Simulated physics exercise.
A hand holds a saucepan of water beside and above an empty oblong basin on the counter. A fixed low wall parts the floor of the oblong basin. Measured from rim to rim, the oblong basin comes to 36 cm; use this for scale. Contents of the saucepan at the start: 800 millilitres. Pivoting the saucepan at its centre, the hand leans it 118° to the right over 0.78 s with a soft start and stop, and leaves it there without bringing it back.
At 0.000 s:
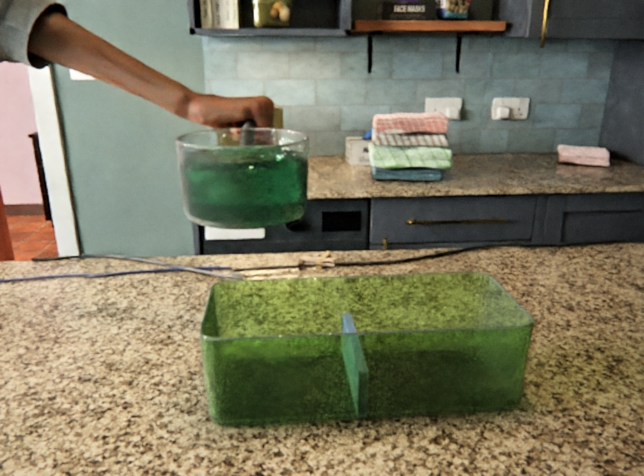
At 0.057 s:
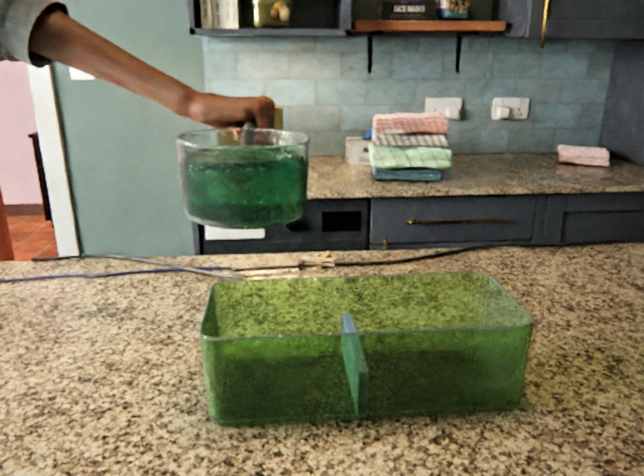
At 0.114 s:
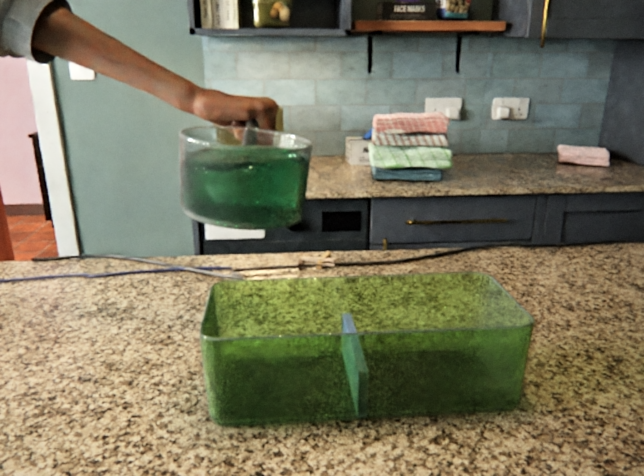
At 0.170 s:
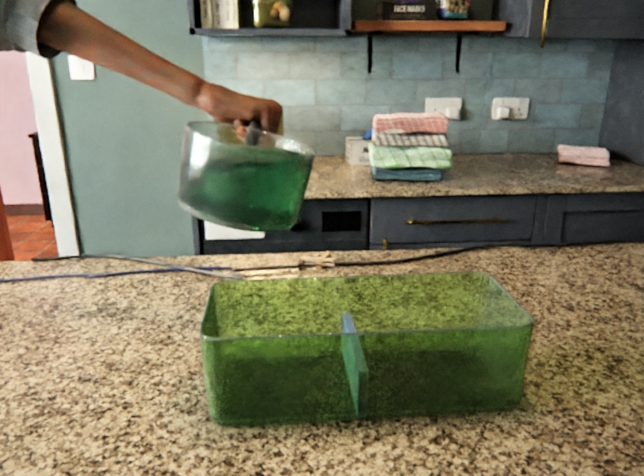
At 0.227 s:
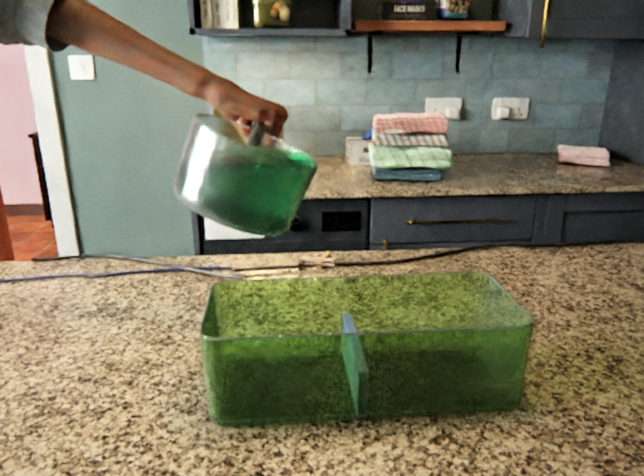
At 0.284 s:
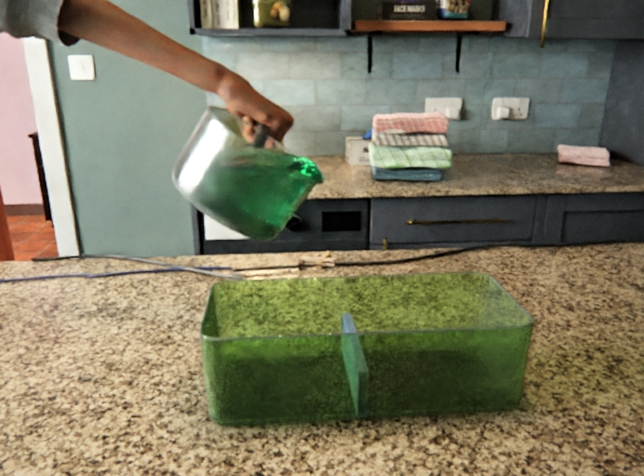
A hand steadily tilts a clear saucepan of green water rightward above a divided oblong basin.
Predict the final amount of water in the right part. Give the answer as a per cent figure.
The right part ends with roughly 52 per cent.
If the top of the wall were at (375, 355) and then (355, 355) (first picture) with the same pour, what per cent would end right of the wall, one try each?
25 in a hundred, followed by 55 in a hundred.
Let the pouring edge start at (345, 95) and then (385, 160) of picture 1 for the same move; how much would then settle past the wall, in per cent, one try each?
Try 1: Approx. 90 %; try 2: Approx. 95 %.
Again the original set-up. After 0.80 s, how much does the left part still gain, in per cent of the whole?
About 7 percent, give or take.
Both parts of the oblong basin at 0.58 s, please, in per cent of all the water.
Lab note: Left near 3 %, right near 28.
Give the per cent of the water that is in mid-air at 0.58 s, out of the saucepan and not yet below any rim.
Around 42 percent.
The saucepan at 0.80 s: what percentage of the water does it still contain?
Close to 3 percent of the whole amount.
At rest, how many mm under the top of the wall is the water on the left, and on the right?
Left side: Around 42 mm. Right side: Around 42 mm.
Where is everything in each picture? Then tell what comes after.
The first frame shows tilt 0°; pouring edge (307, 139); surface from (183, 155) to (305, 154); the oblong basin's rim runs from (207, 309) to (511, 297); the wall's top is at (354, 341).
The second frame shows tilt 2°; pouring edge (308, 140); surface from (184, 155) to (305, 154).
The third frame shows tilt 6°; pouring edge (311, 146); surface from (185, 155) to (307, 156).
The fourth frame shows tilt 13°; pouring edge (314, 154); surface from (185, 155) to (310, 158).
The fifth frame shows tilt 23°; pouring edge (316, 166); surface from (184, 157) to (315, 159).
The sixth frame shows tilt 35°; pouring edge (316, 180); surface from (182, 158) to (317, 170); 3 per cent is over the edge.
Then, 0.58 s in, the tilt is 100° and 27 per cent is still to pour, 3 is left of the wall and 27 right of it.
Then, 0.80 s in, the tilt is 118° and 3 per cent is still to pour, 40 is left of the wall and 51 right of it.
Then, 1.03 s in, the tilt is 118° and 0 per cent is still to pour, 47 is left of the wall and 51 right of it.
Then, 1.28 s in, the tilt is 118° and 0 per cent is still to pour, 47 is left of the wall and 52 right of it.
Finally, 47 per cent lies left of the wall, 52 right of it and 1 outside.
